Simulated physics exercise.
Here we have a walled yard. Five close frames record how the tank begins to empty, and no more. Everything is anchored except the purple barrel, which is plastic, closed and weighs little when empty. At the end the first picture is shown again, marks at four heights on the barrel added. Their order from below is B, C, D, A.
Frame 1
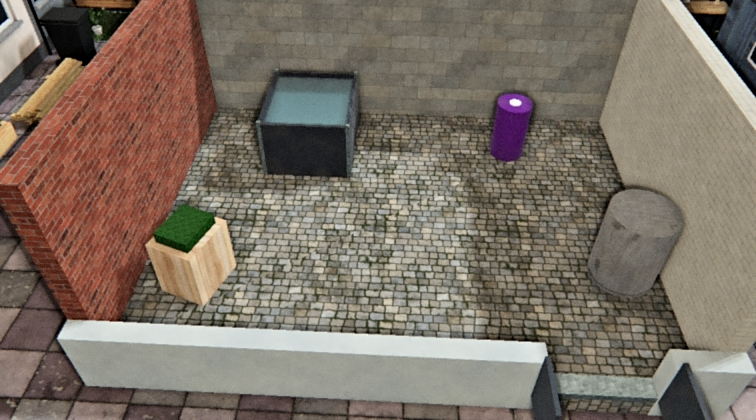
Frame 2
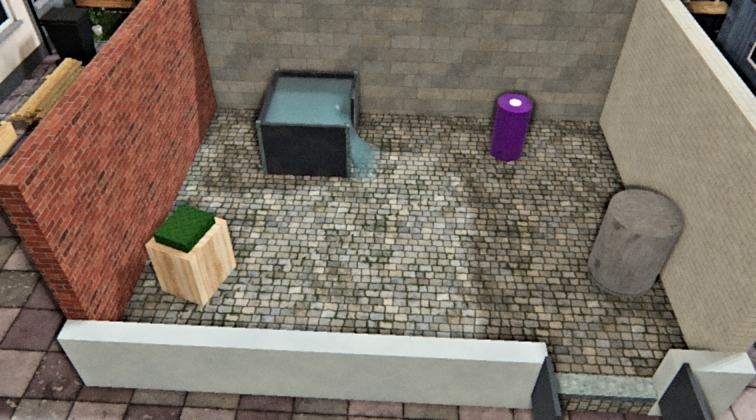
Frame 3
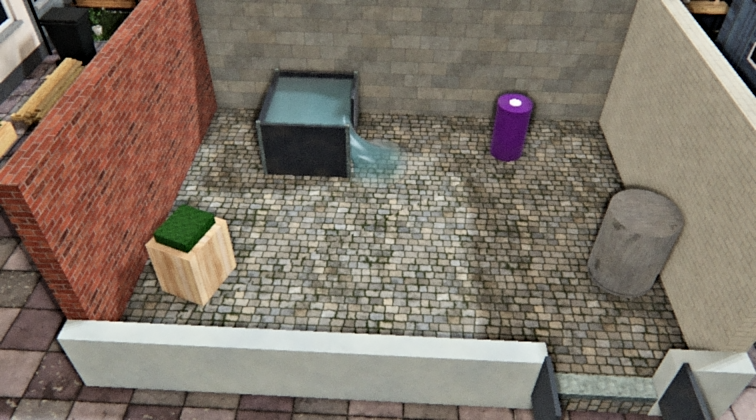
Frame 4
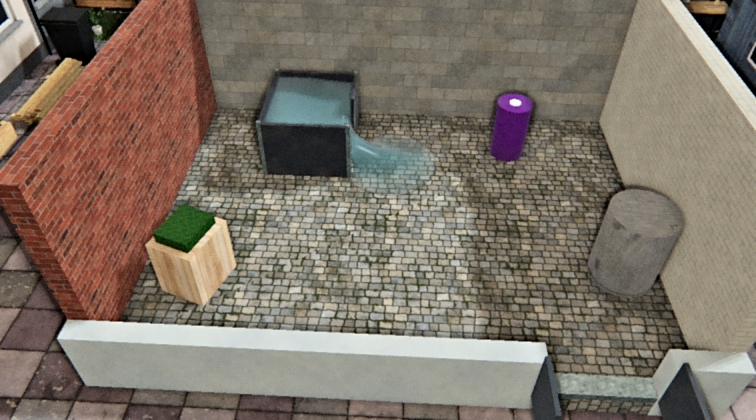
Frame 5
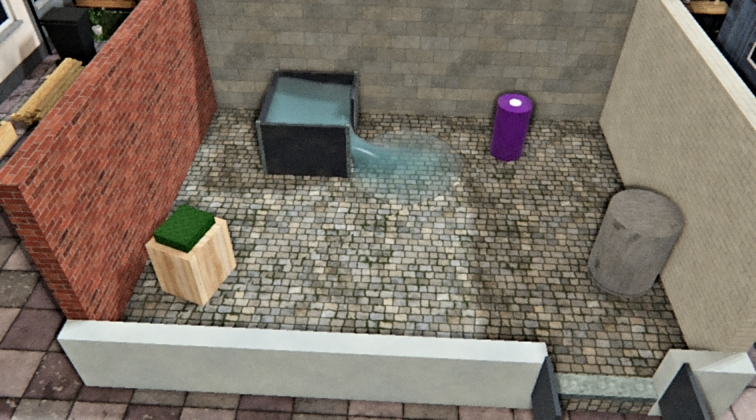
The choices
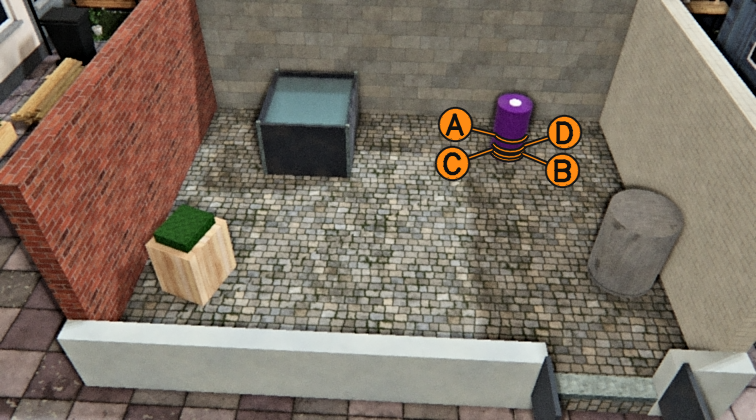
Water pouring from the right side of a dark tank and spreading rightward across cobblestones in a walled yard.
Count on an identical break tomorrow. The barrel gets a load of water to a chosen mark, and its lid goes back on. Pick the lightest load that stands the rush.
Go for A.
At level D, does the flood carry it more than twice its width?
No, it does not.
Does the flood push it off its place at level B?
Yes, it does.
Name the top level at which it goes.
That would be D.
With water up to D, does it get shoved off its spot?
Yes, it does.
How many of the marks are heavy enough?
One of the four.
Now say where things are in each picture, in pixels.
Lid of the purple barrel at (515, 103); tank full, its middle at (310, 102); open gate at (606, 349), in the first frame.
In the second frame, 1 % of the ground under water, its edge towards the barrel at (375, 153).
In the third frame, 3 % of the ground under water, its edge towards the barrel at (400, 153).
In the fourth frame, 5 % of the ground under water, its edge towards the barrel at (429, 158).
Lid of the purple barrel at (515, 103); 8 % of the ground under water, its edge towards the barrel at (454, 154), in the fifth frame.
In orange, A at (512, 141); B at (508, 159); C at (509, 156); D at (510, 151); from the bottom up B, C, D, A.
For level A, it shifts by a finger or two and stays.
For level B, it is pushed about 3 times its own width away.
For level C, it is pushed about twice its own width away.
For level D, it is pushed about its own width away.
